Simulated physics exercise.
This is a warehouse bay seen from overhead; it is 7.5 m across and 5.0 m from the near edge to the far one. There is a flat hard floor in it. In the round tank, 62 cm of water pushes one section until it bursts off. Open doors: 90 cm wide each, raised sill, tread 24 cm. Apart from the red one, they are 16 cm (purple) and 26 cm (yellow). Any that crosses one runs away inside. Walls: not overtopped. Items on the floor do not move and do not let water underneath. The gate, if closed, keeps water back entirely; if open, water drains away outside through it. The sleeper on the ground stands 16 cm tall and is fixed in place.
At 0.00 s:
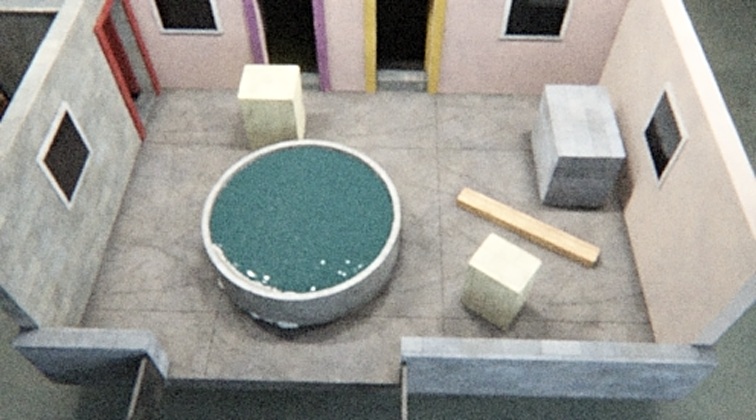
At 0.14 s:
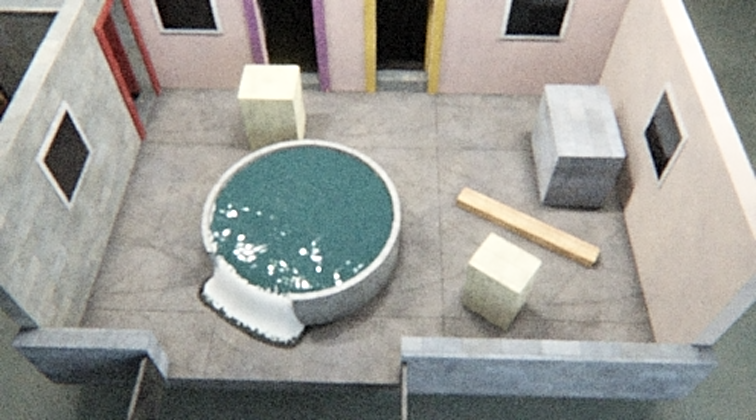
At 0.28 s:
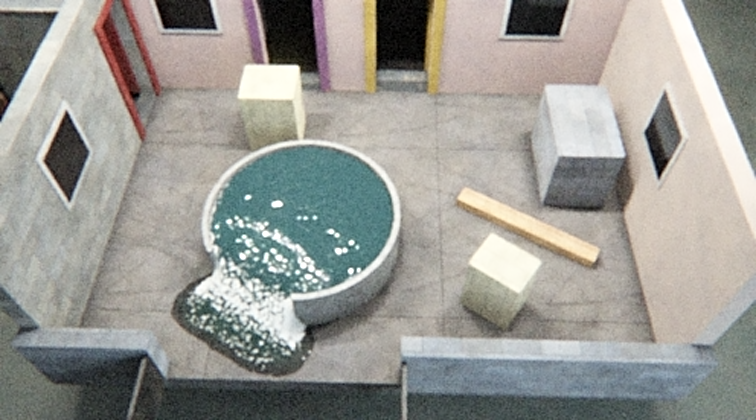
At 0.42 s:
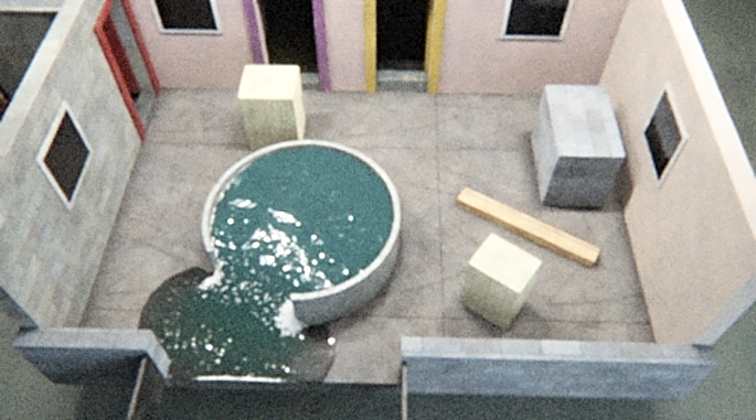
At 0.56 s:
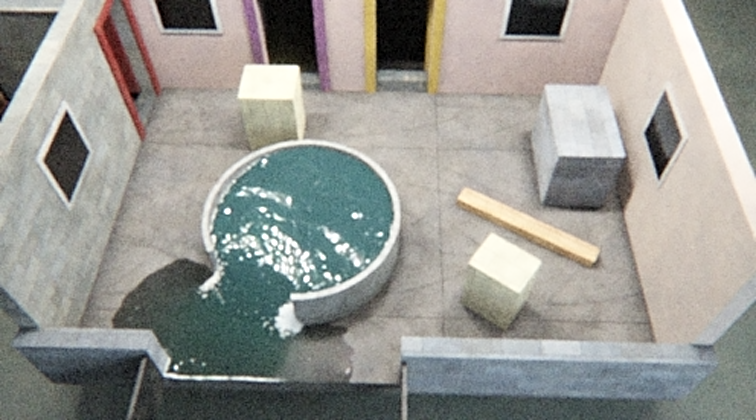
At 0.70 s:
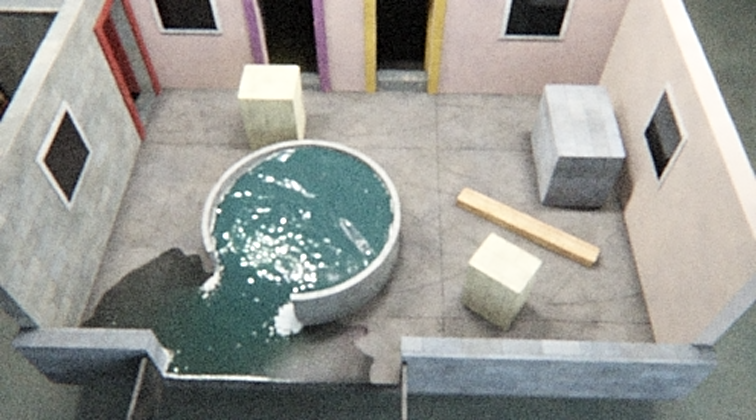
At first, dark green water sits almost still in a round tank inside a walled bay with pale blocks and a wooden beam. Water then bursts through the tank's lower left side in a white, foamy rush. It spreads across the floor to the near edge and leftward, while the blocks and beam stay put.
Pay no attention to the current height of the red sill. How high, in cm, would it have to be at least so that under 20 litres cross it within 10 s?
I would say at least 7 cm.
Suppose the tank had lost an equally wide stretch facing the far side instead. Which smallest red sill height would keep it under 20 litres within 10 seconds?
If so: Around 12.5 cm.
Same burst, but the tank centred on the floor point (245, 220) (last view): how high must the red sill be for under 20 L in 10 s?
In that case about 12.5 cm.
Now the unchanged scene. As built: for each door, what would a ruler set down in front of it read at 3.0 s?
Purple 0, yellow 0, red 3 cm.
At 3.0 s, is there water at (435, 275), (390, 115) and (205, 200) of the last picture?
Okay, in order that's stayed dry, stayed dry and finally got wet.
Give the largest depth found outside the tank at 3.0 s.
About 28 cm.
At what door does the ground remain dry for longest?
The yellow one.
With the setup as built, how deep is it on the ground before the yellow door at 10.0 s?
It comes to about 2.5 centimetres deep.
After 1.4 s water covers 10 % of the floor, deepest (38 cm) near (70, 356); it has not reached the red door.
After 3.0 s water covers 30 % of the floor, deepest (28 cm) near (70, 356); 3 cm at the red door, 0 litres in over its 12 cm sill.
After 10.0 s water covers 65 % of the floor, deepest (8 cm) near (70, 356); 7 cm at the red door, 0 litres in over its 12 cm sill.
At the red door as built, the water arrived by 2.9 s and peaked near 11 cm at 6.4 s.
Run again over the same 10 s with other heights there, 31 litres in over 6 cm, 7 litres over 8.5 cm. The limit of 20 litres is kept from about 7 cm up.
